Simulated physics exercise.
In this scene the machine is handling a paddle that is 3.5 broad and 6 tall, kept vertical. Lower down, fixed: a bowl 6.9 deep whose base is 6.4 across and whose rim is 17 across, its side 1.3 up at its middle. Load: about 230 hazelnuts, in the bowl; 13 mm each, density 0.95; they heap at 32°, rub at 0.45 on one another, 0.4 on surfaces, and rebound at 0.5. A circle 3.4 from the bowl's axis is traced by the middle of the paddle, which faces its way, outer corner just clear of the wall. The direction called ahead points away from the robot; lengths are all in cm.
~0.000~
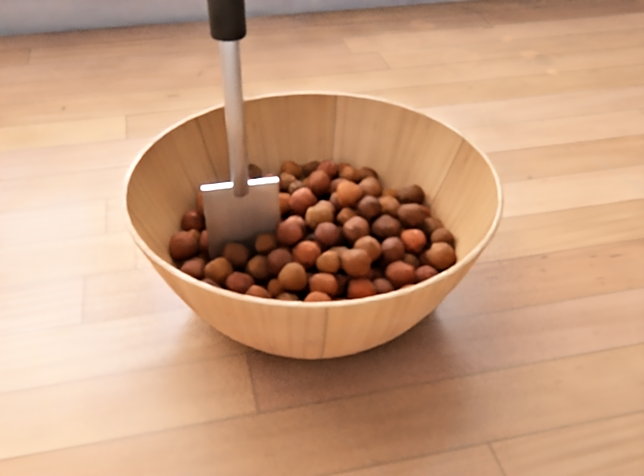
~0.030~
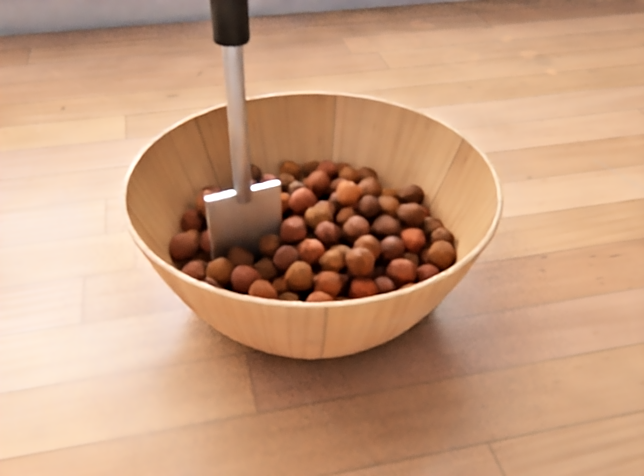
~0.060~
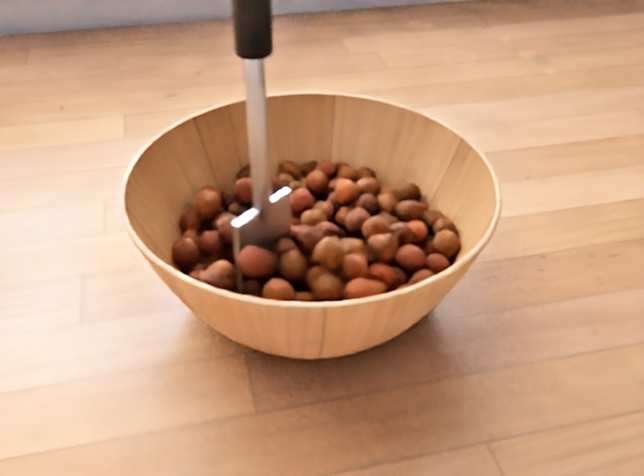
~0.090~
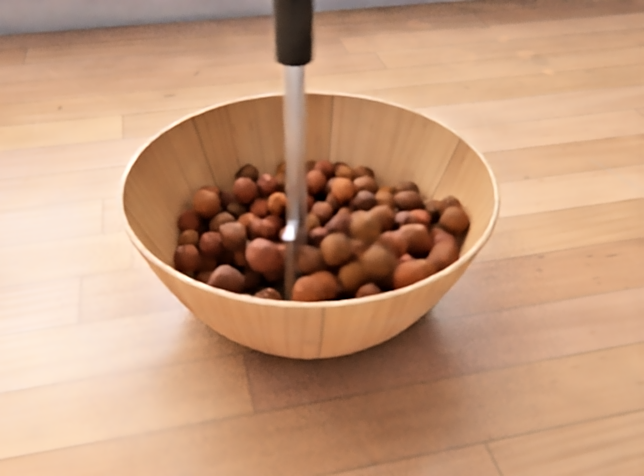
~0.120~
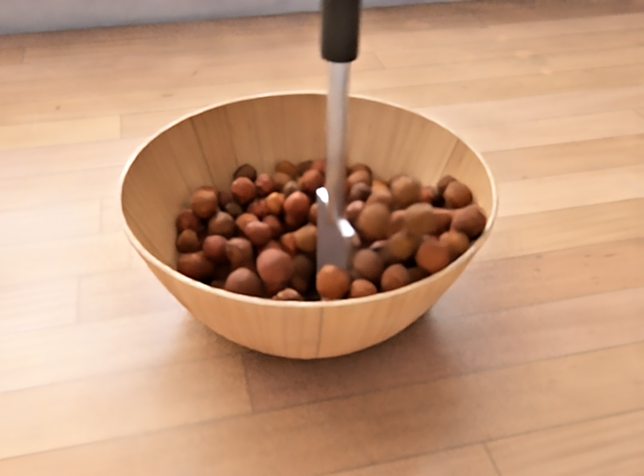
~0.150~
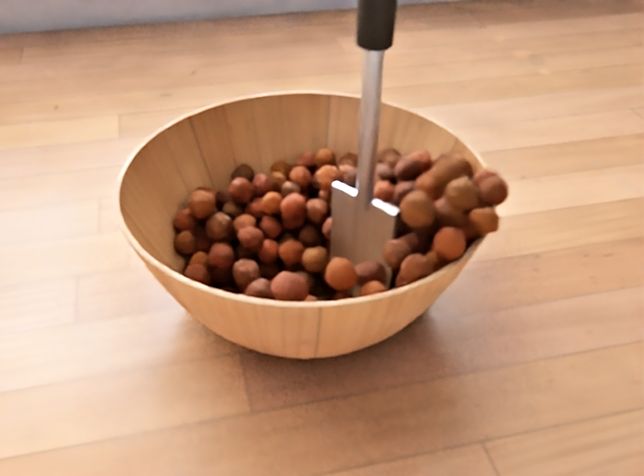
A pale wooden bowl of round reddish-brown nuts sits on a light plank surface, seen from slightly above by a still camera, with a grey-blue strip along the top edge. A flat grey paddle on a metal shaft with a black handle stands upright among the nuts at the left. It sweeps rightward through them, turning edge-on and then broadside again, and pushes nuts into a mound against the right rim.
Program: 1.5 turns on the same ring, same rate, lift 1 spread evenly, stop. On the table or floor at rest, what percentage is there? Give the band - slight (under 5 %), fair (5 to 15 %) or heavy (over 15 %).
Band: Heavy.
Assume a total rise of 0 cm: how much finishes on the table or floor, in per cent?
I'd put it at about 30 per cent.
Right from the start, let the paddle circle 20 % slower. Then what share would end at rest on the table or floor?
Estimate: Near 10 in a hundred.
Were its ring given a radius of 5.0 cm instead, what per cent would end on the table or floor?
It would come to about 25 per cent.
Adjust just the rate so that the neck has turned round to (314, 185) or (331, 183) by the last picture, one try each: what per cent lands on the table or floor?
Roughly 5 and 10 percent, in that order.
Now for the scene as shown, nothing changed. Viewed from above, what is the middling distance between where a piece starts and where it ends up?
About 9 centimetres.
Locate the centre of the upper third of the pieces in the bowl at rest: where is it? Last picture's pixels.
The centre is near pixel (360, 208).
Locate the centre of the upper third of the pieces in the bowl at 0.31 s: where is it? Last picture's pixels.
About (245, 139) in the last picture.
After 0.31 s, 284° round, highest piece 11 above the table; 200 in the bowl, 8 on the table or floor, 24 in flight or on the tool.
After 0.47 s, 82° round, highest piece 11 above the table; 181 in the bowl, 41 on the table or floor, 10 in flight or on the tool.
After 0.76 s, 180° round, highest piece 6 above the table; 176 in the bowl, 56 on the table or floor.
After 1.46 s, 180° round, highest piece 6 above the table; 176 in the bowl, 56 on the table or floor.
At rest, 176 in the bowl, 56 on the table or floor. That is 24 % on the table or floor.
